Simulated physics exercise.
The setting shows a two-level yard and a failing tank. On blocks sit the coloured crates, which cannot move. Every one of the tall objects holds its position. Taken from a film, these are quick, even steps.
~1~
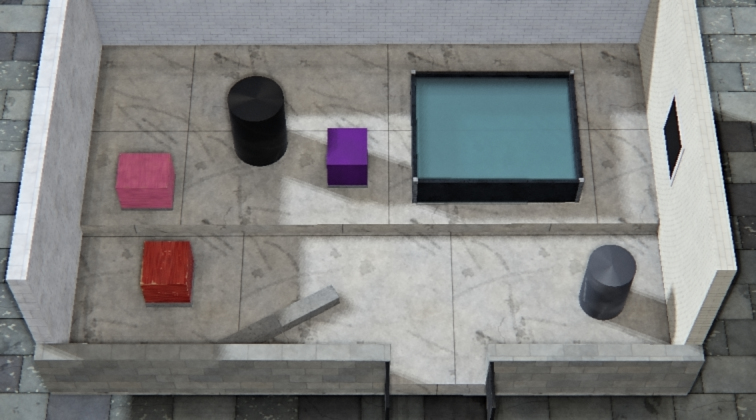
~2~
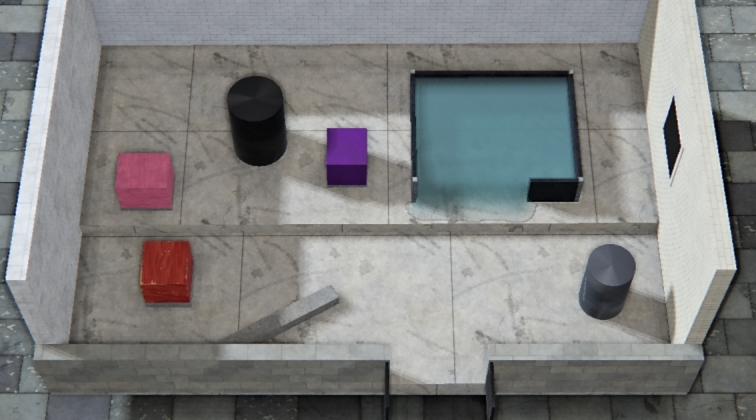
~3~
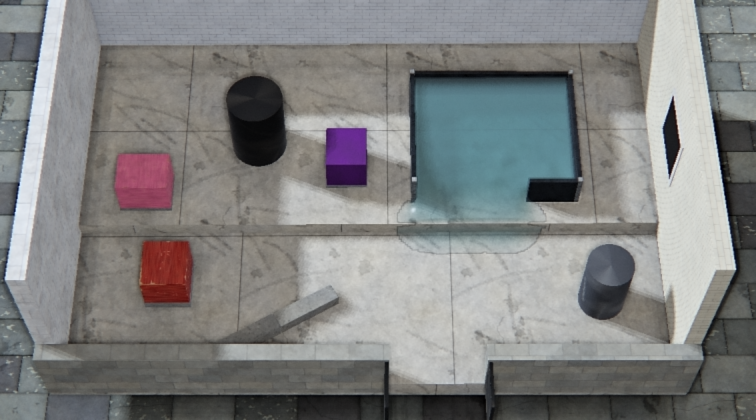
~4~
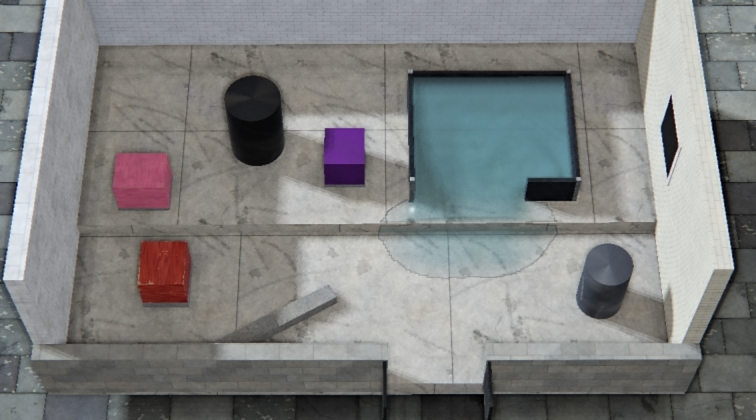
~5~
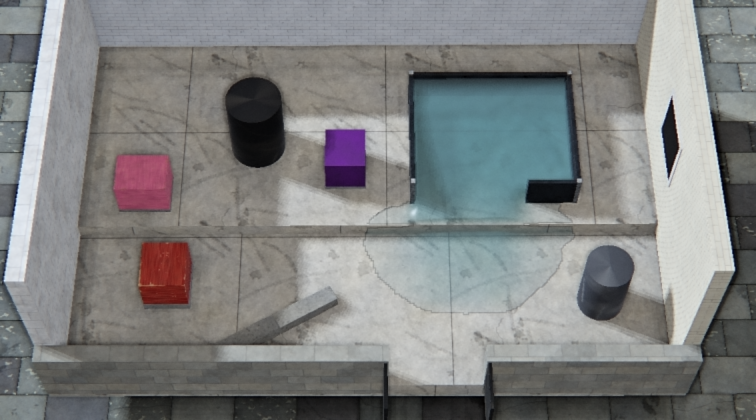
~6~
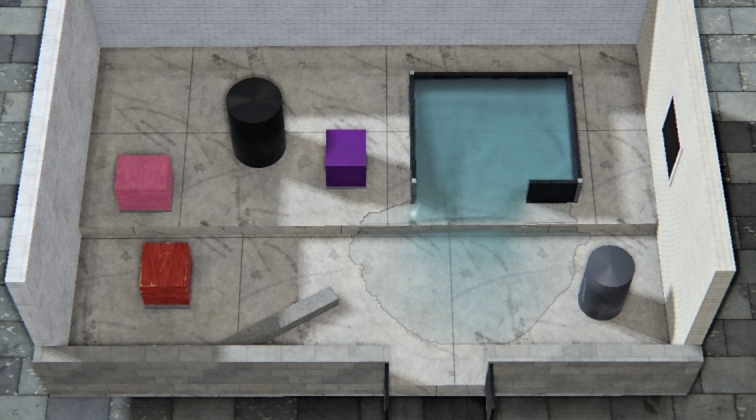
A large open tank loses part of its front wall and water spreads across the floor.
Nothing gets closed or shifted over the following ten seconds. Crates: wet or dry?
In the end the pink crate is missed by the water; the purple crate is missed by the water; the red crate is missed by the water.
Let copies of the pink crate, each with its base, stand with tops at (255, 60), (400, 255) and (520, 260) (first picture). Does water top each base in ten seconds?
So, in the order given: Untouched, flooded, flooded.
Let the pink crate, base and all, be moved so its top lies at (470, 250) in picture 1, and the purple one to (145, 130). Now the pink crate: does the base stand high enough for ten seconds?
Pink: Is reached.
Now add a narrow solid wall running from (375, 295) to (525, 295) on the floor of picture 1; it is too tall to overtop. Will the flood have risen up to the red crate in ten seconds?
Then the red crate is reached.
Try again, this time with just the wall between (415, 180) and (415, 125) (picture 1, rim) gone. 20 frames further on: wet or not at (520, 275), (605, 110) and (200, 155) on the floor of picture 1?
In order: Spared, spared, spared.
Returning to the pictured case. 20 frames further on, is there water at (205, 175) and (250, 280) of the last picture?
In order: Waterless and submerged.
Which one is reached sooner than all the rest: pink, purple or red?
The crate marked red comes first.
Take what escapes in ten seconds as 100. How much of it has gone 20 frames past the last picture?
Estimate: Some 50 %.
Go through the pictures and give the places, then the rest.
The open tank at (495, 129) is whole and still, in the first picture.
Water pours out at (472, 192) and has run to (414, 212), in the second picture.
Water pours out at (471, 194) and has run to (405, 223), in the third picture.
Water pours out at (469, 193) and has run to (403, 260), in the fourth picture.
The front is at (430, 306), out from the gap at (470, 195), in the fifth picture.
The front is at (441, 337), out from the gap at (471, 195), in the sixth picture.
A moment on, water covers 20 % of the floor; the pink crate not reached, the purple crate not reached, the red crate not reached.
Next, water covers 25 % of the floor; the pink crate not reached, the purple crate not reached, the red crate not reached.
Then, water covers 35 % of the floor; the pink crate not reached, the purple crate not reached, the red crate water round its plinth.
Later, water covers 40 % of the floor; the pink crate not reached, the purple crate not reached, the red crate water round its plinth.
In the end, water covers 45 % of the floor; the pink crate stayed above the water, the purple crate stayed above the water, the red crate stayed above the water.
